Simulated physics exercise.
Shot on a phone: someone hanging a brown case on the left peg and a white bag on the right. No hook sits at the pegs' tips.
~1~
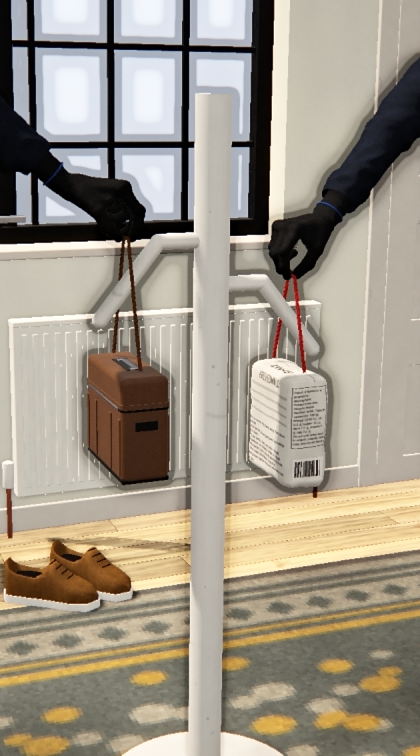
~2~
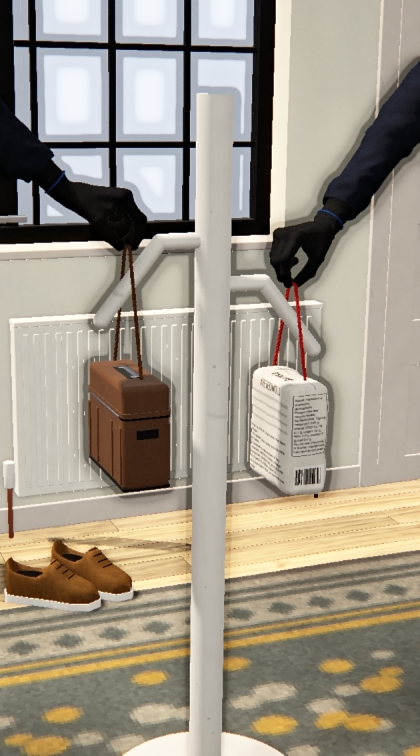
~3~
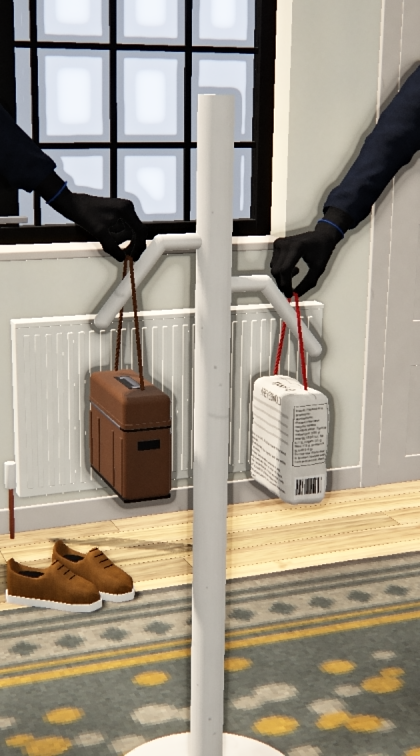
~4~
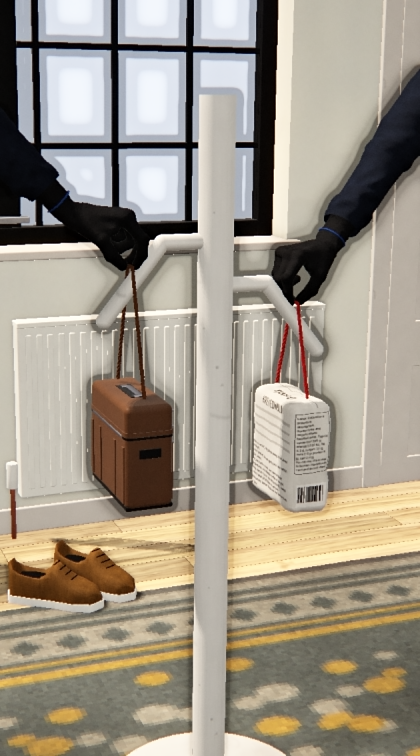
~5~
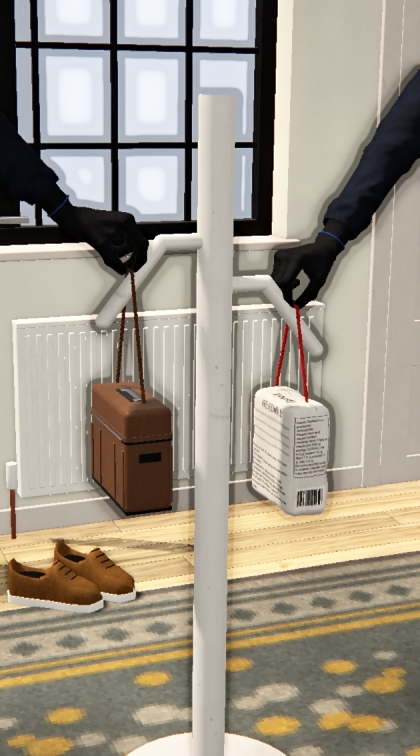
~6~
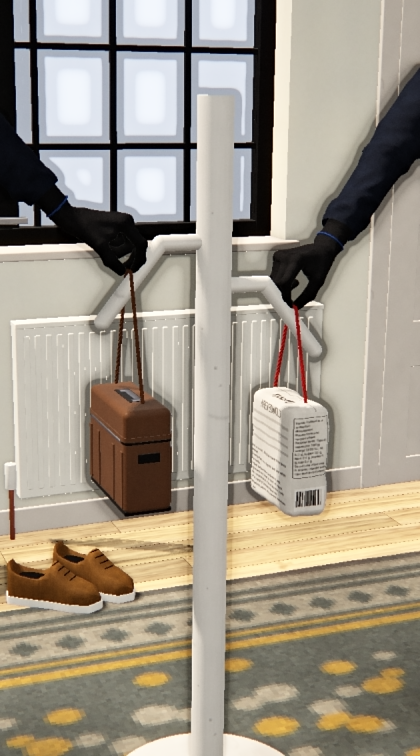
Two black-gloved hands held a brown case on the left and a white bag on the right by their cords beside a white stand's pegs, lowering both slightly before keeping them almost still.
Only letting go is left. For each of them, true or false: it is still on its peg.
Brown case: False. White bag: False.
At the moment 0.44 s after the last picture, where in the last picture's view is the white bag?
Roughly (272, 732).
Then, 0.44 s after the last picture, brown case on the floor; white bag on the floor near (271, 732).
Then, 0.72 s after the last picture, brown case on the floor; white bag on the floor near (242, 737).
At rest, brown case on the floor; white bag on the floor near (242, 738). The brown case slips off its peg and the white bag drops to the floor.
